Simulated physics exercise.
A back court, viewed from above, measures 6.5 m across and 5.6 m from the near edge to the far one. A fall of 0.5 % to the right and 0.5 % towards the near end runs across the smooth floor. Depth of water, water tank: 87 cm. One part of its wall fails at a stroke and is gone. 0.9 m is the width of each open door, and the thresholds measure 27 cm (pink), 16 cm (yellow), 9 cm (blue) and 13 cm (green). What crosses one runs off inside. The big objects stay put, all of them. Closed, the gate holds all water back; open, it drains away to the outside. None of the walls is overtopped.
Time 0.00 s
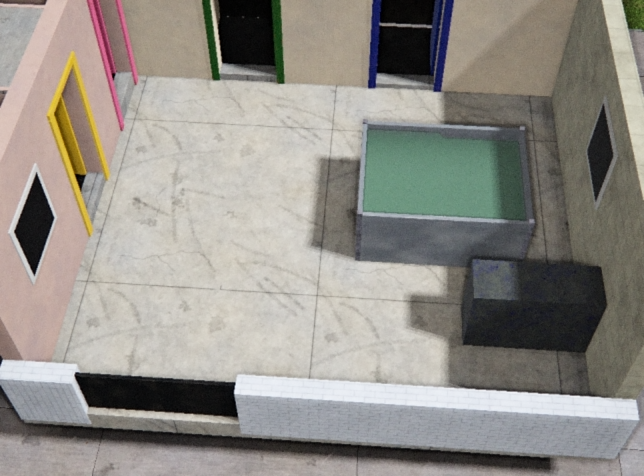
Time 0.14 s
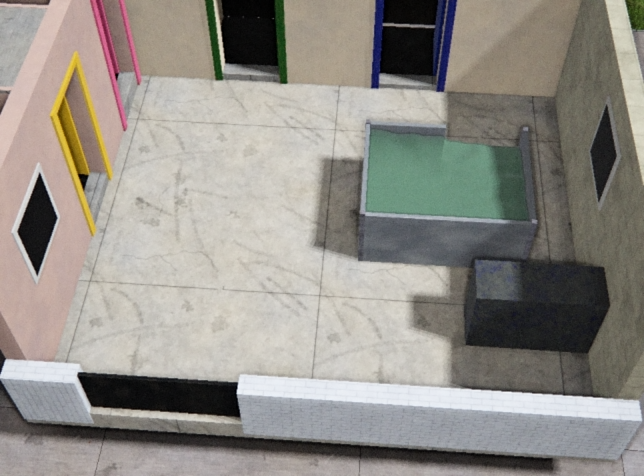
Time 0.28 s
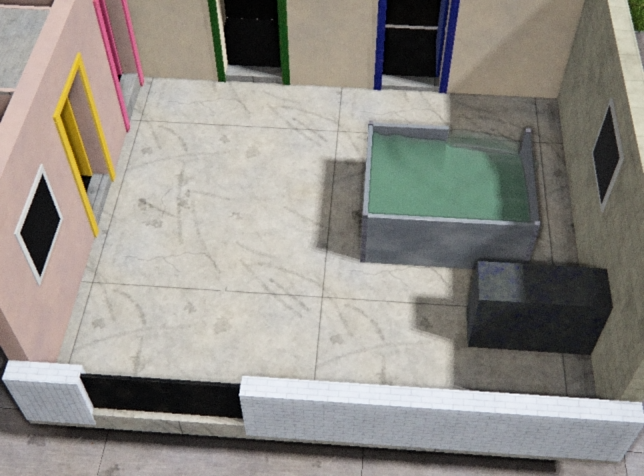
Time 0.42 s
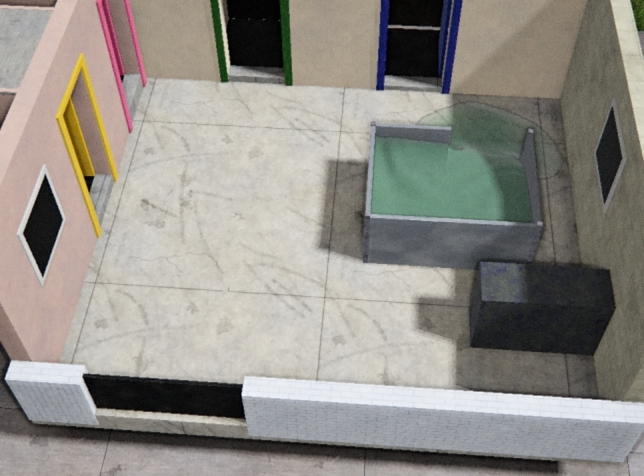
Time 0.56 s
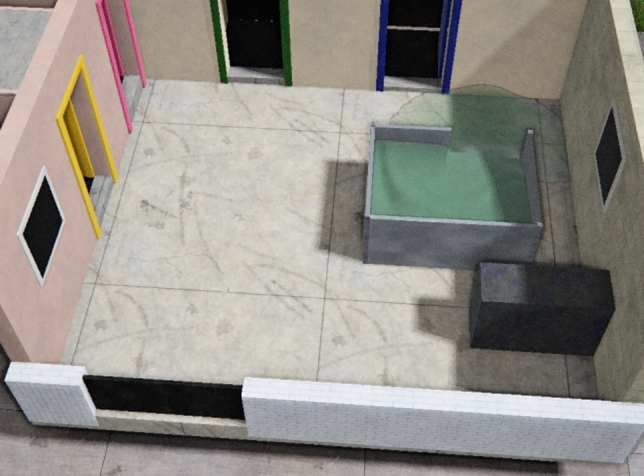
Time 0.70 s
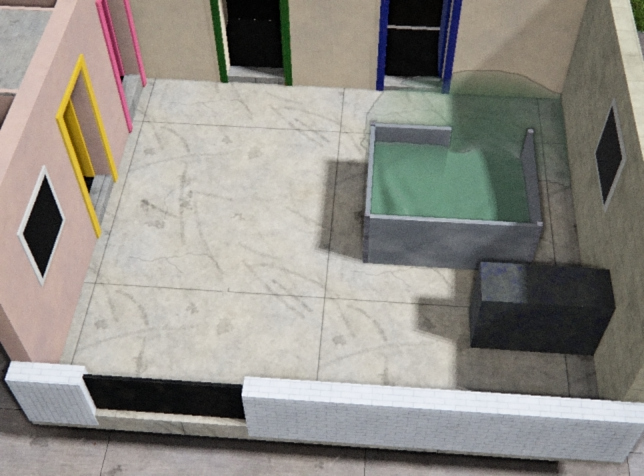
The clip shows a walled court from above with a grey tank of green water beside a dark block; part of the tank's far wall vanishes, and water flows out through the gap, spreading across the floor behind it.
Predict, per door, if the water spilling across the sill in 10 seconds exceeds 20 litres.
Prediction: The pink door does not exceed 20 litres; the yellow door does not exceed 20 litres; the blue door exceeds 20 litres; the green door does not exceed 20 litres.
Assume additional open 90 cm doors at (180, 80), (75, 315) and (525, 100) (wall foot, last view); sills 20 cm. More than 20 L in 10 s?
Well, the first is on the low side, the second is on the low side, and the third is on the high side.
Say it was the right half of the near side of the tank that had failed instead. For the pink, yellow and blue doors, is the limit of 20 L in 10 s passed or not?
Then: Pink short of it, yellow short of it, blue short of it.
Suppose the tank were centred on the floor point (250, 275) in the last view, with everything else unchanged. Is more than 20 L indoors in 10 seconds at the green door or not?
Then, at green, it's too much.
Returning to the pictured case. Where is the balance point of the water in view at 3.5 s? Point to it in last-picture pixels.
Centre: Roughly (424, 169) px.
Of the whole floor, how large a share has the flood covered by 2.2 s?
25 %.
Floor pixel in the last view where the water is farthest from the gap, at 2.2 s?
Around pixel (192, 80).
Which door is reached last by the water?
The yellow door.
After 1.4 s water covers 15 % of the floor and is deepest (64 cm) near (560, 99); pink door not reached, yellow door not reached, blue door 24 cm at the sill, 45 L in, green door not reached.
After 2.2 s water covers 25 % of the floor and is deepest (42 cm) near (548, 98); pink door not reached, yellow door not reached, blue door 22 cm at the sill, 109 L in, green door 5 cm at the sill, 0 L in.
After 3.5 s water covers 55 % of the floor and is deepest (32 cm) near (559, 312); pink door 23 cm at the sill, 0 L in, yellow door not reached, blue door 18 cm at the sill, 180 L in, green door 6 cm at the sill, 0 L in.
After 6.0 s water covers 85 % of the floor and is deepest (20 cm) near (588, 314); pink door 12 cm at the sill, 0 L in, yellow door 9 cm at the sill, 0 L in, blue door 12 cm at the sill, 227 L in, green door 5 cm at the sill, 0 L in.
After 10.0 s water covers 100 % of the floor and is deepest (17 cm) near (596, 377); pink door 6 cm at the sill, 0 L in, yellow door 7 cm at the sill, 0 L in, blue door 6 cm at the sill, 233 L in, green door 6 cm at the sill, 0 L in.
